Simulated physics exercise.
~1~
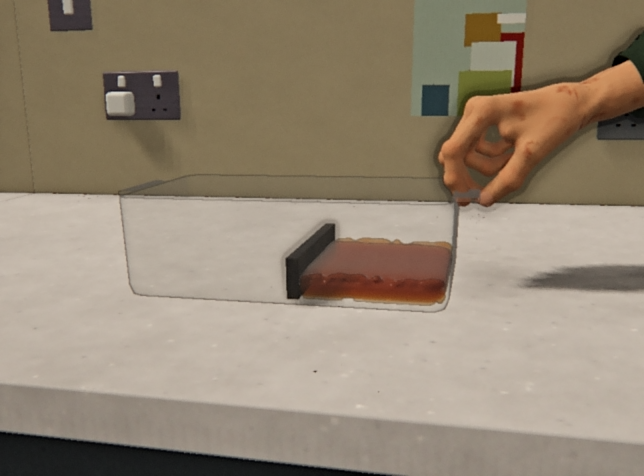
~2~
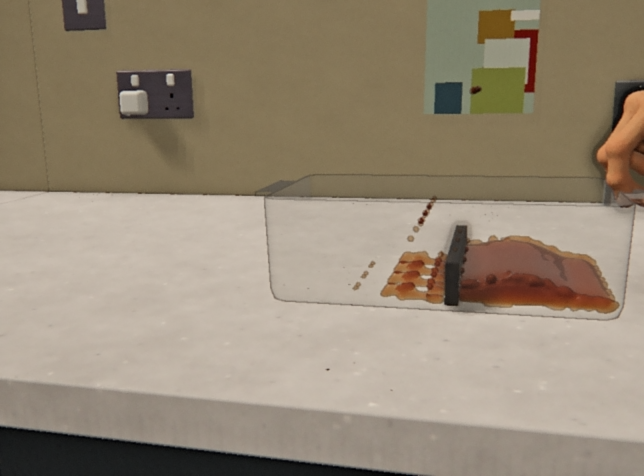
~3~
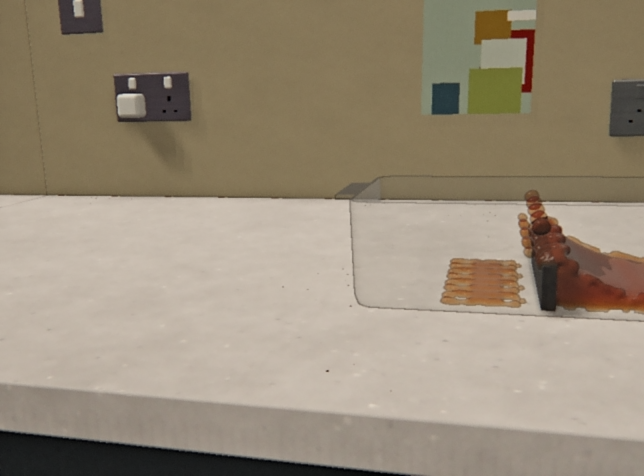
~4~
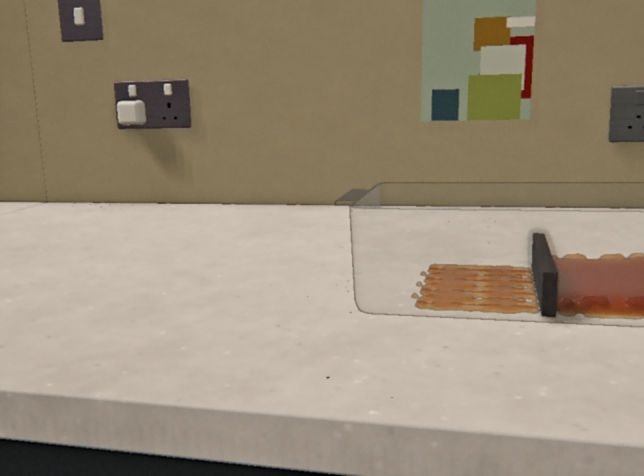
The footage shows a hand pulling a clear oblong tub rightward along a pale countertop, reddish-brown liquid held behind a dark divider on its right side. The liquid sloshes up and some crosses into the left part, where a shallow layer lies at the end, the divider still upright.
